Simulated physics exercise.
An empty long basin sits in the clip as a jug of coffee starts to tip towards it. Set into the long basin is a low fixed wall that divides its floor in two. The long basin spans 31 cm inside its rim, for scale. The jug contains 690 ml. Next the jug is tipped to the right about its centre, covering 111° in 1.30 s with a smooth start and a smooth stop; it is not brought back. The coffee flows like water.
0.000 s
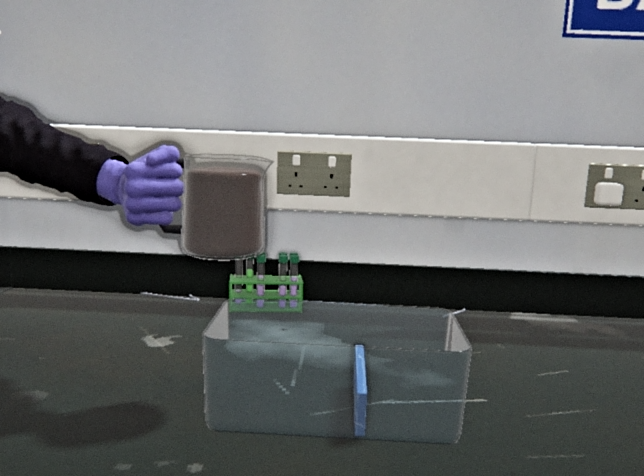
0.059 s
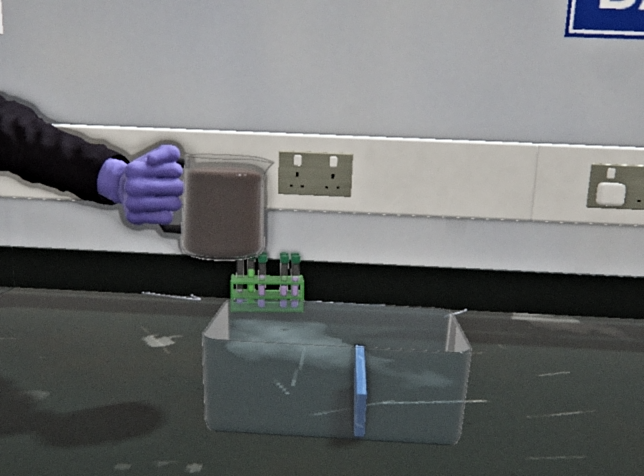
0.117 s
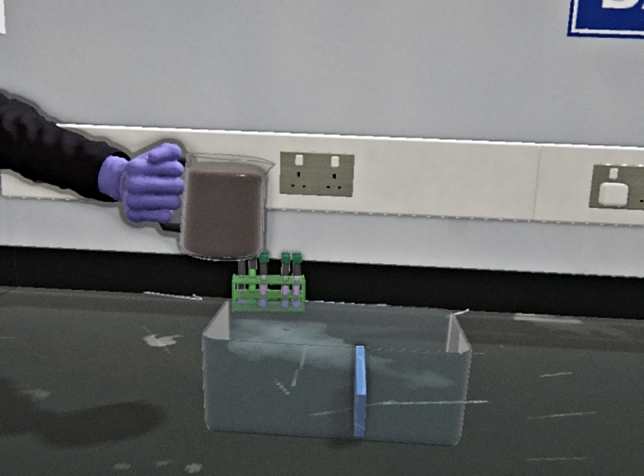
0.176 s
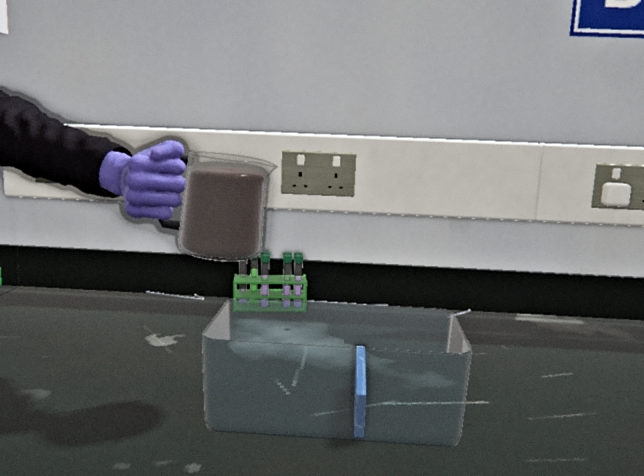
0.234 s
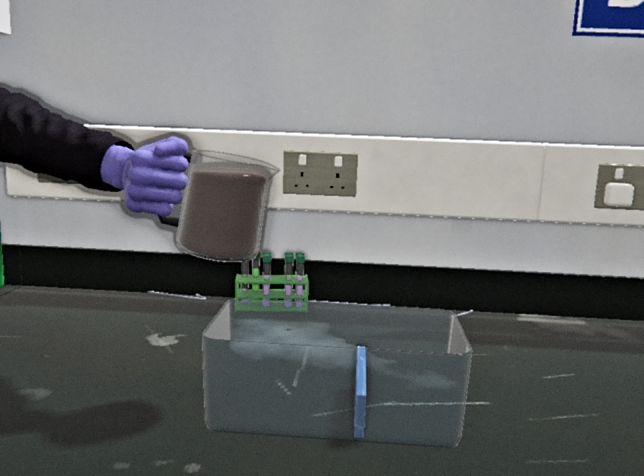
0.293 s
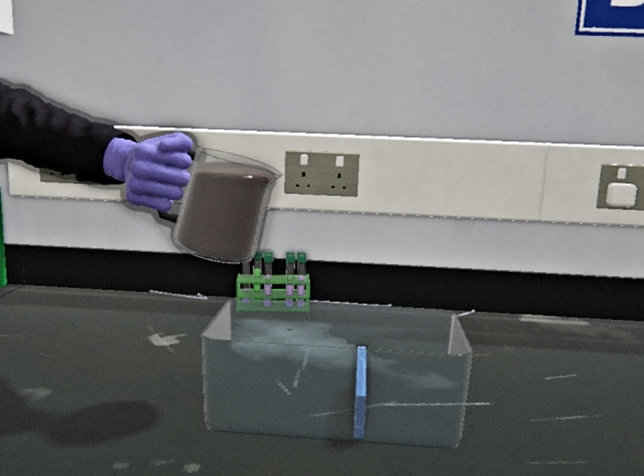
On a dark lab bench, a purple-gloved hand slowly tilting a jug of brown liquid rightward above an empty clear basin.
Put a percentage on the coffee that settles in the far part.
Roughly 2 per cent ends up there.
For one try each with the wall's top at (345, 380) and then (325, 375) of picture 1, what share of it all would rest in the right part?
Some 25 in a hundred, then some 60 in a hundred.
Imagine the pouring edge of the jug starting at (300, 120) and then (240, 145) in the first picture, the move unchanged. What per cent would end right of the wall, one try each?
Near 55 in a hundred on the first go and near 5 in a hundred on the second.
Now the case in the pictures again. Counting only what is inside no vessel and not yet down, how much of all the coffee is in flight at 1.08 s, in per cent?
Roughly 20 per cent.
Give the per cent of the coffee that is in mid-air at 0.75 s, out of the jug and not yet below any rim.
Share: Roughly 14 per cent.
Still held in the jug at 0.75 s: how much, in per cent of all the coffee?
Around 82 in a hundred.
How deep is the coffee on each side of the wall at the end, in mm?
Left part about 22 mm deep, right part about 0 mm deep.
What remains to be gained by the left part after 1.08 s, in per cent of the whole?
It comes to near 42 per cent.
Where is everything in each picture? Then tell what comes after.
In the first picture, tilt 0°; pouring edge (274, 160); surface from (189, 170) to (263, 173); the long basin's rim runs from (216, 318) to (460, 330); the wall's top is at (360, 368).
In the second picture, tilt 1°; pouring edge (274, 161); surface from (189, 170) to (263, 173).
In the third picture, tilt 2°; pouring edge (276, 163); surface from (190, 170) to (263, 174).
In the fourth picture, tilt 5°; pouring edge (278, 165); surface from (192, 170) to (266, 174).
In the fifth picture, tilt 9°; pouring edge (280, 169); surface from (194, 171) to (268, 175).
In the sixth picture, tilt 13°; pouring edge (283, 174); surface from (196, 172) to (273, 175).
By 0.75 s the tilt is 68° and 82 per cent is still to pour, 5 is left of the wall and 0 right of it.
By 1.08 s the tilt is 103° and 27 per cent is still to pour, 53 is left of the wall and 0 right of it.
By 1.42 s the tilt is 111° and 2 per cent is still to pour, 91 is left of the wall and 2 right of it.
By 1.80 s the tilt is 111° and 0 per cent is still to pour, 95 is left of the wall and 3 right of it.
At rest 95 per cent lies left of the wall, 2 right of it and 3 outside.
